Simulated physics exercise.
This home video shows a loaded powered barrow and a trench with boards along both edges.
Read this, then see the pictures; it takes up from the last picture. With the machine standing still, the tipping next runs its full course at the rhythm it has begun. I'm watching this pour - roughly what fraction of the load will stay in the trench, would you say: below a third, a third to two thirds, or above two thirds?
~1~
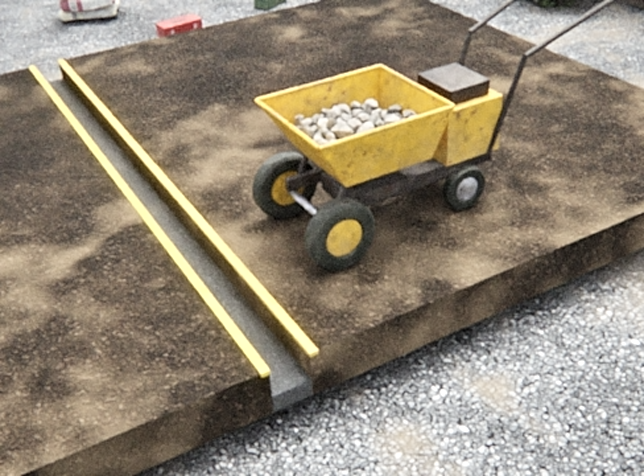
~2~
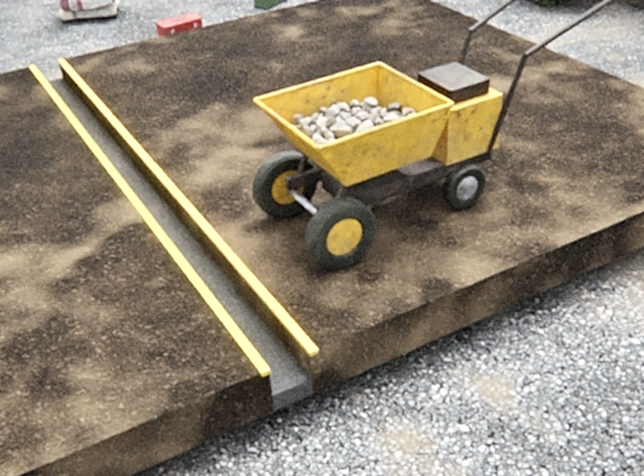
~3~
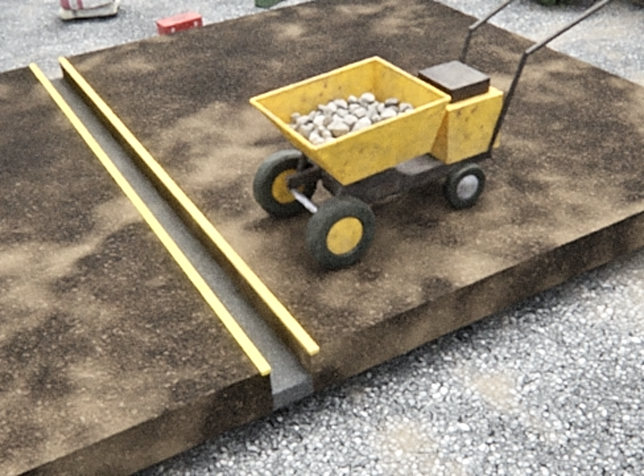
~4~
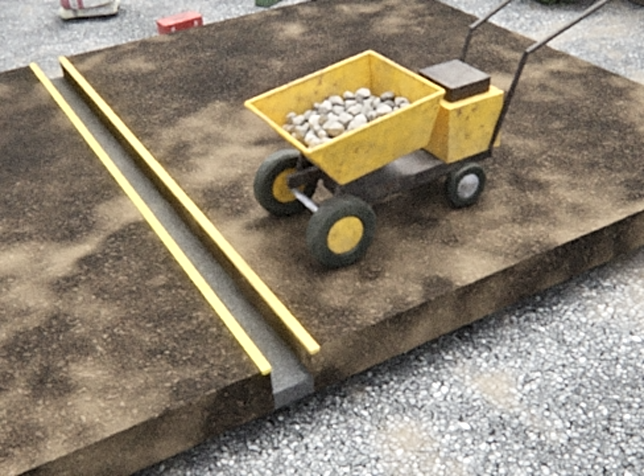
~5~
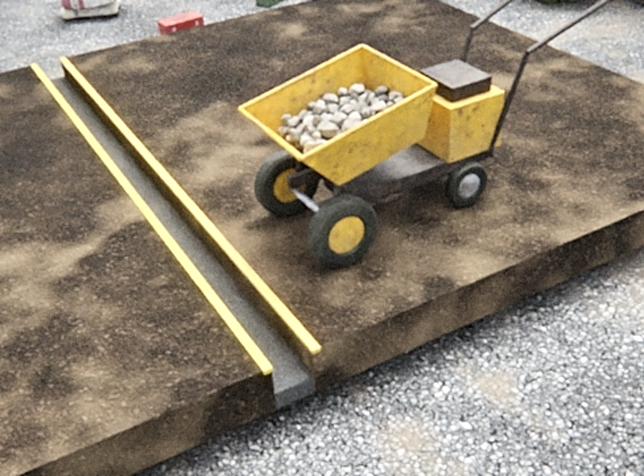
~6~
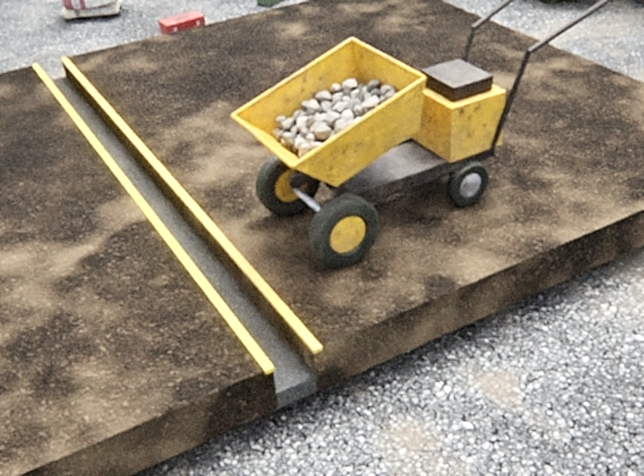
I would say a third to two thirds.
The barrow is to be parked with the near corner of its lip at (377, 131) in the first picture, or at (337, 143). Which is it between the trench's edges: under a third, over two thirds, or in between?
In the first case in the middle band, in the second case above two thirds.
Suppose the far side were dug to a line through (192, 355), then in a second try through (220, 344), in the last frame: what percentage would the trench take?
Roughly 100 % first, 90 % second.
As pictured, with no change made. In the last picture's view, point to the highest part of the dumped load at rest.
Once it settles, the peak is close to (181, 273) in the last picture.
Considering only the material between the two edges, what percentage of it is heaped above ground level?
My best guess is some 10 per cent.
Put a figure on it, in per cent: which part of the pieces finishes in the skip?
Result: Close to 0 per cent.
Soon after the last picture, skip tipped steeply; all in the skip.
A little later, skip tipped right over; nearly all in the skip; a stray few in or heaped over the trench; a stray few beyond it; a stray few falling.
Later still, skip tipped right over; about a third in the skip; about a quarter in or heaped over the trench; about a third beyond it.
By the end, skip tipped right over; a stray few in the skip; about half in or heaped over the trench; about half beyond it.
